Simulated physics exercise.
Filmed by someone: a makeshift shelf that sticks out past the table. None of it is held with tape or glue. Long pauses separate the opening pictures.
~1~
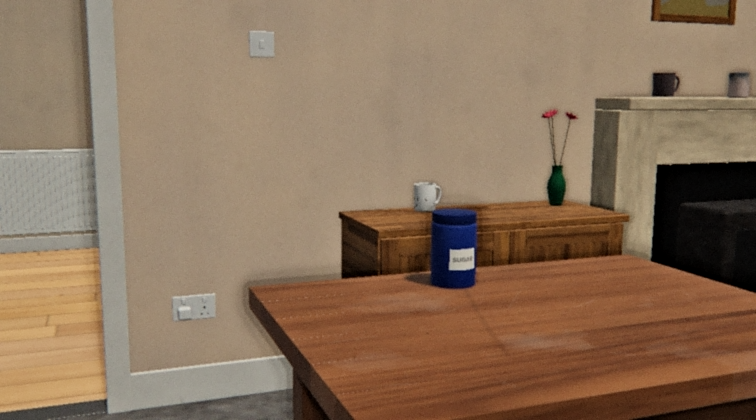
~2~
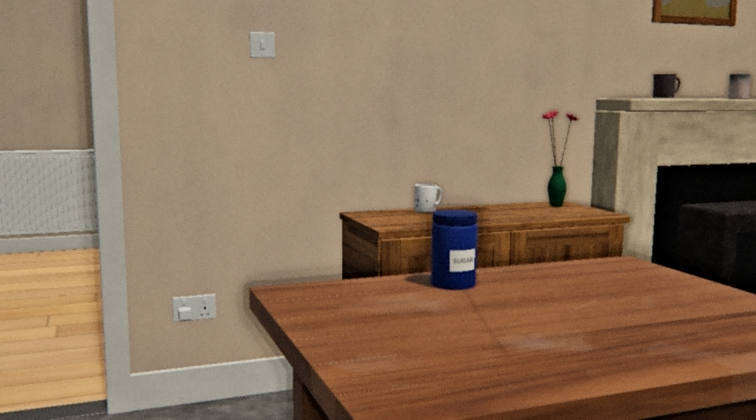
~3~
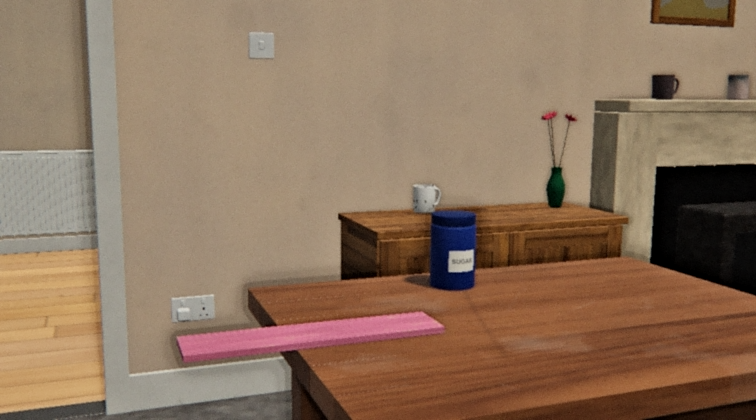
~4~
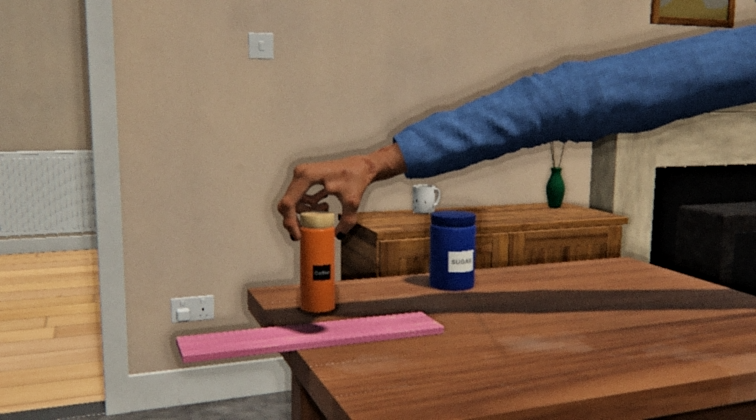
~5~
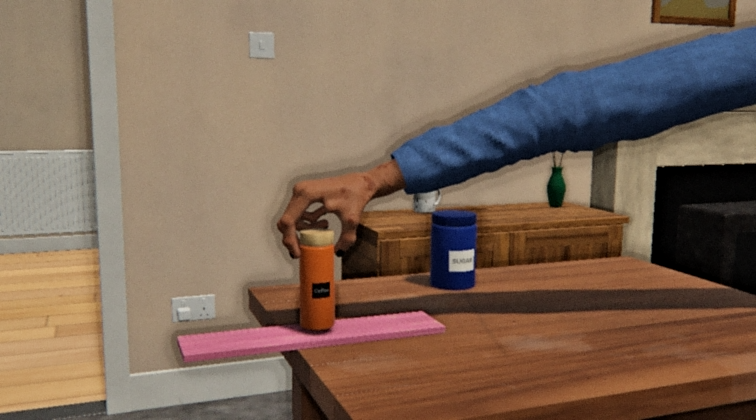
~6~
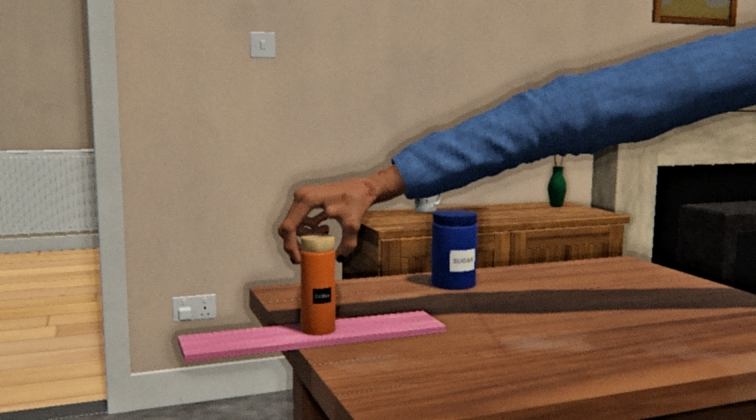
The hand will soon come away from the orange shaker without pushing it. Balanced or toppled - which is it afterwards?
The result is no fall.
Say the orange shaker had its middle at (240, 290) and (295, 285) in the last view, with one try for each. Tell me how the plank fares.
First case: It topples; second case: It stays put.
Then, 0.40 s after the last picture, nothing has stirred.
Then, 1.00 s after the last picture, orange shaker resting near (318, 284).
At rest, all 3 in place. Seen from the same camera at the end, orange shaker near (318, 284). The plank stays on the table.
